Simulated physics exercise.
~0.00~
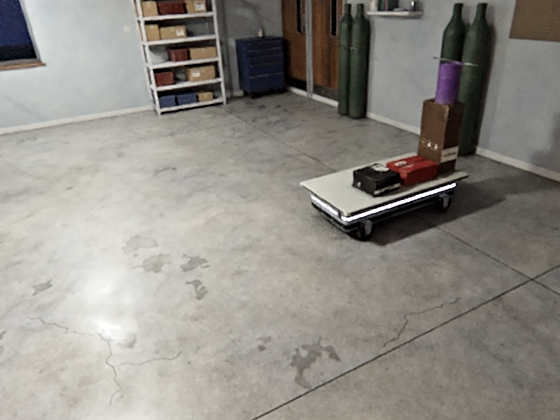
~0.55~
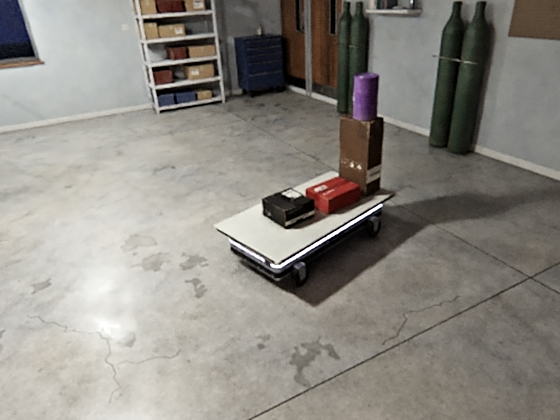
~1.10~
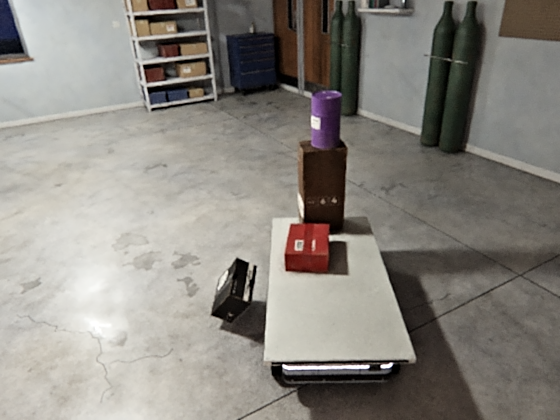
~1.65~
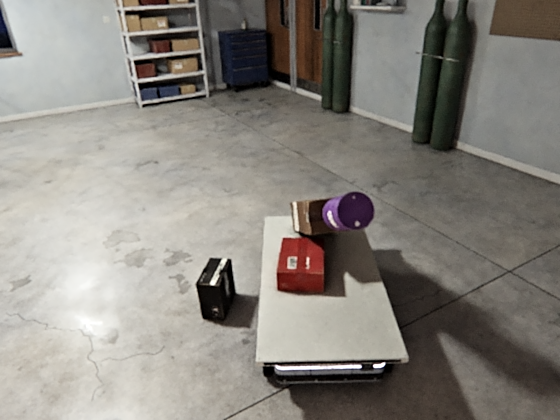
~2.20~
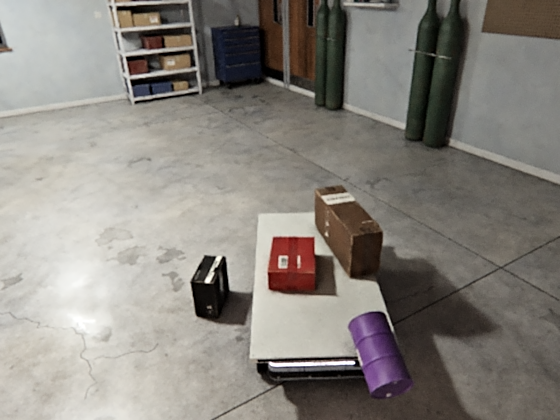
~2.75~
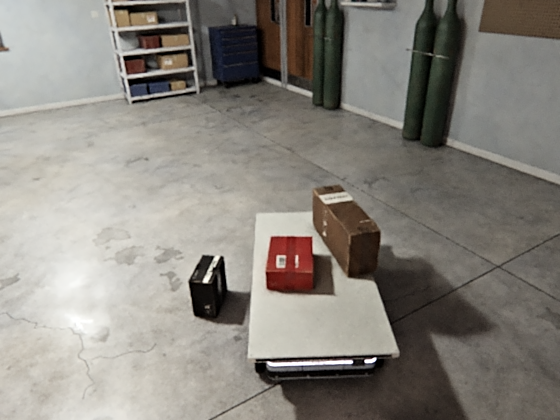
We see a robot cart carrying parcels, a box and a purple canister swing toward the viewer across a concrete floor. The black parcel falls off the left side, then the brown box topples with the canister, which drops out of view, leaving the box and red parcel aboard.
